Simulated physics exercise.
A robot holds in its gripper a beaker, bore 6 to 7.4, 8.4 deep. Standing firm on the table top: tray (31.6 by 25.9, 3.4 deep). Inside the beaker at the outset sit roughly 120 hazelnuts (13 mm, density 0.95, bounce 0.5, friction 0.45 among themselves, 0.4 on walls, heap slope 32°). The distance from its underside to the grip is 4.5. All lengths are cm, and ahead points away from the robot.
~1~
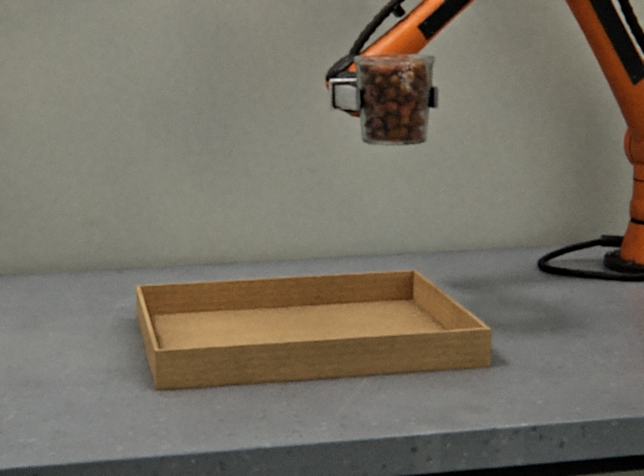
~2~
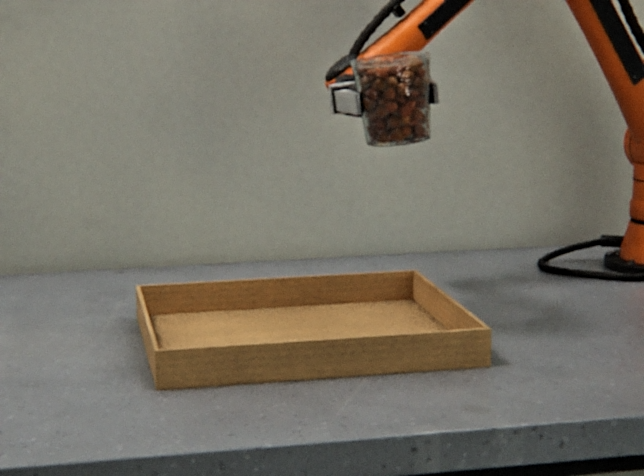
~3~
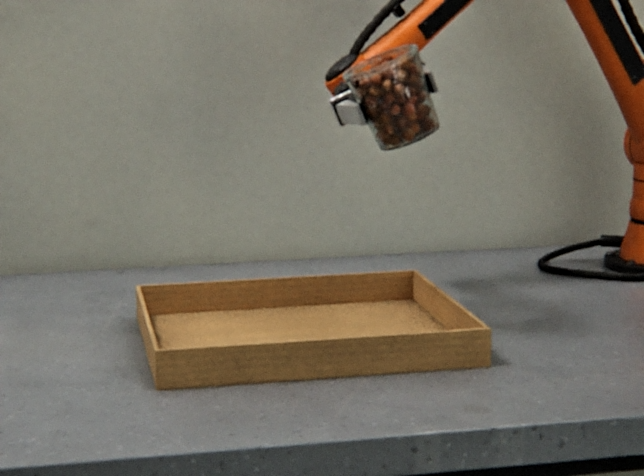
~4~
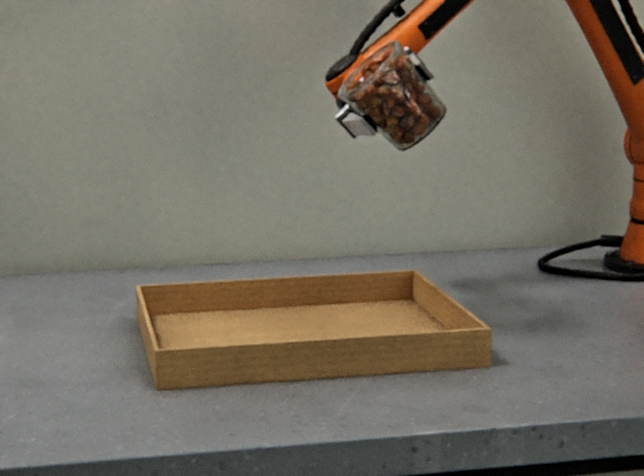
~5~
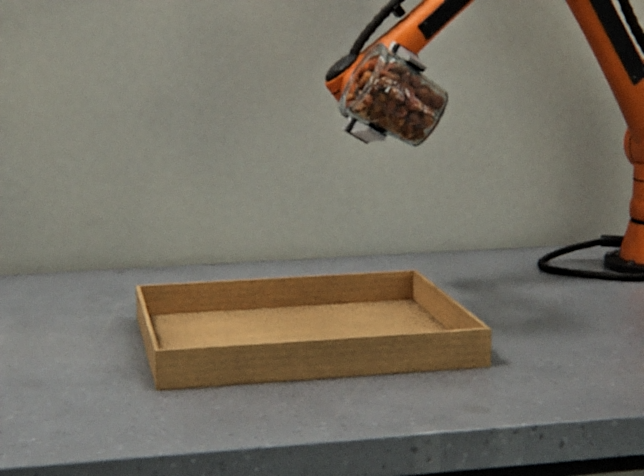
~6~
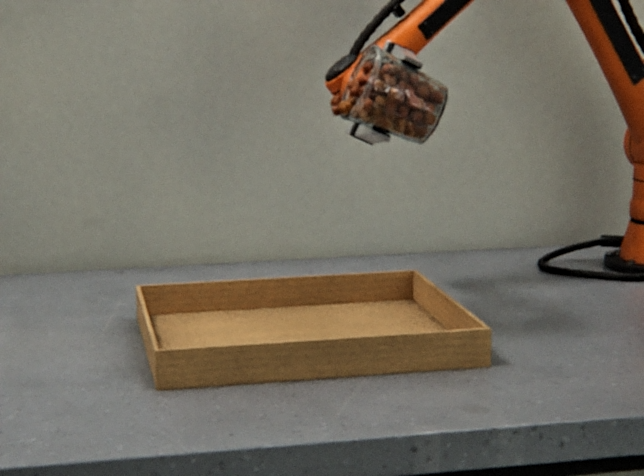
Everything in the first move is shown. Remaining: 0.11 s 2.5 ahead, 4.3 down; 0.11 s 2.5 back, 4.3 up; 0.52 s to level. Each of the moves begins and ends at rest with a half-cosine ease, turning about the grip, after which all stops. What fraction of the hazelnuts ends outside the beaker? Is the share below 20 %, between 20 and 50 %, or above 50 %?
It is below 20 %.
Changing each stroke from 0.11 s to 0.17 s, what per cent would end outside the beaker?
Roughly 10 in a hundred.
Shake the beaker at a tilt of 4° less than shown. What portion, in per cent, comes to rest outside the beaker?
Close to 10 in a hundred, I'd say.
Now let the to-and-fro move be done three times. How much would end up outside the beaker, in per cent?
30 %.
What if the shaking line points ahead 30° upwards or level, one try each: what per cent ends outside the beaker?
I'd say close to 75 percent for the first and close to 55 percent for the second.
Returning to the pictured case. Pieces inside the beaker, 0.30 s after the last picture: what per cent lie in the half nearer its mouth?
I'd say close to 50 per cent.
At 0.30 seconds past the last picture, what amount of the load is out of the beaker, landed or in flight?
Share gone by then: Close to 10 %.
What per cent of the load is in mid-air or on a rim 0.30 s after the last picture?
My guess is some 6 in a hundred.
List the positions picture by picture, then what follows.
The first picture shows the beaker middle at (394, 101), level; upper third of the load around (394, 74), from x 365 to 425, top at y 60; 125 in the beaker.
The second picture shows the beaker middle at (395, 101), tilted 6° forward; upper third of the load around (393, 74), from x 365 to 420, top at y 60.
The third picture shows the beaker middle at (395, 100), tilted 22° forward; upper third of the load around (392, 76), from x 355 to 425, top at y 55.
The fourth picture shows the beaker middle at (396, 100), tilted 43° forward; upper third of the load around (391, 77), from x 350 to 435, top at y 55.
The fifth picture shows the beaker middle at (397, 99), tilted 59° forward; upper third of the load around (386, 80), from x 350 to 435, top at y 65.
The sixth picture shows the beaker middle at (397, 99), tilted 65° forward; upper third of the load around (390, 82), from x 335 to 435, top at y 70; 125 in the beaker.
Then, 0.30 s on, tilted 62° forward, highest piece 27 above the table; 110 in the beaker, 8 in the tray, 7 in flight or on a rim.
Then, 0.59 s on, tilted 12° forward, highest piece 29 above the table; 108 in the beaker, 15 in the tray, 1 on the table or floor, 1 in flight or on a rim.
Then, 0.94 s on, level, highest piece 28 above the table; 108 in the beaker, 16 in the tray, 1 on the table or floor.
Then, 1.99 s on, level, highest piece 29 above the table; 108 in the beaker, 16 in the tray, 1 on the table or floor.
In the end, 108 in the beaker, 16 in the tray, 1 on the table or floor. That is 14 % outside the beaker.
